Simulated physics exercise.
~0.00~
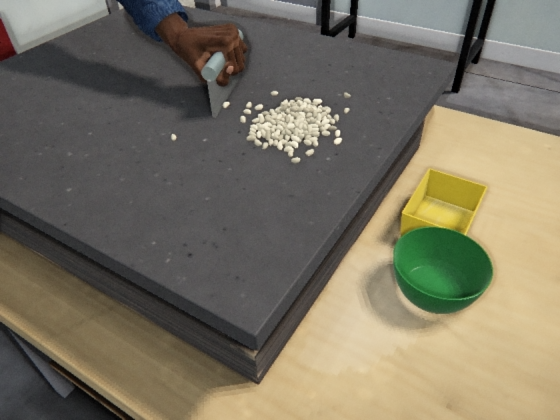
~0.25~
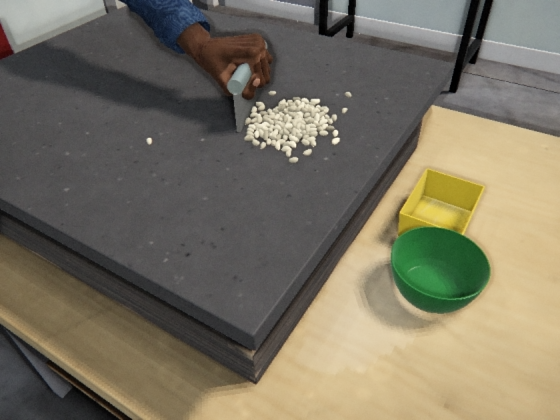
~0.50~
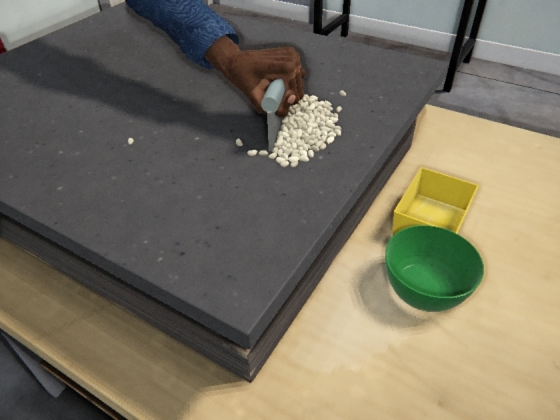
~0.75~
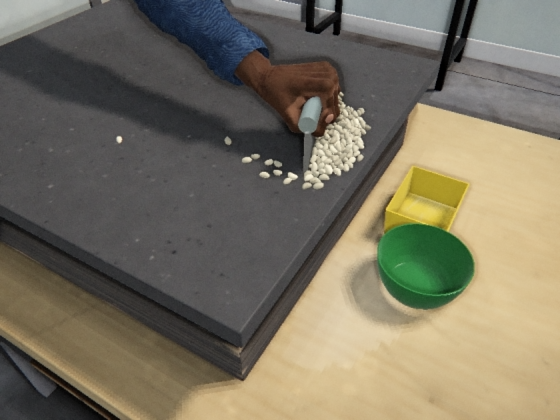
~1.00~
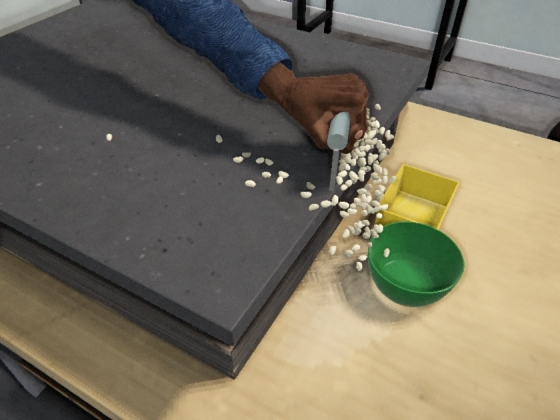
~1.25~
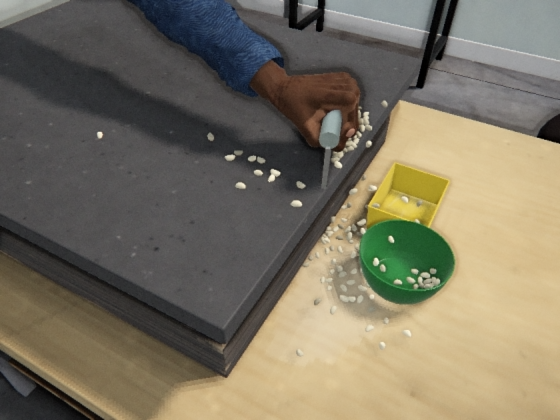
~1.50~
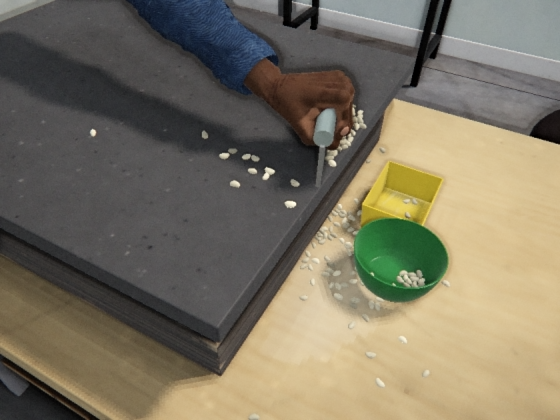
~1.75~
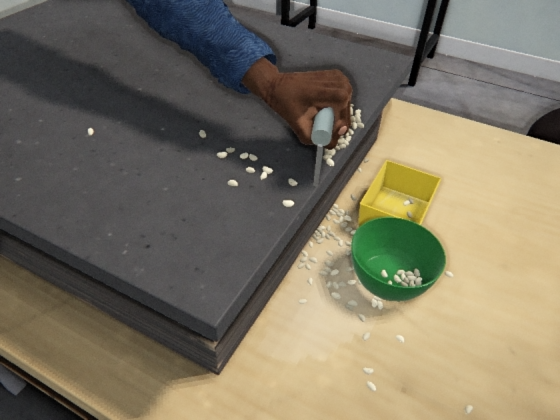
A hand scrapes white beans off a dark slab, and many miss the containers below.
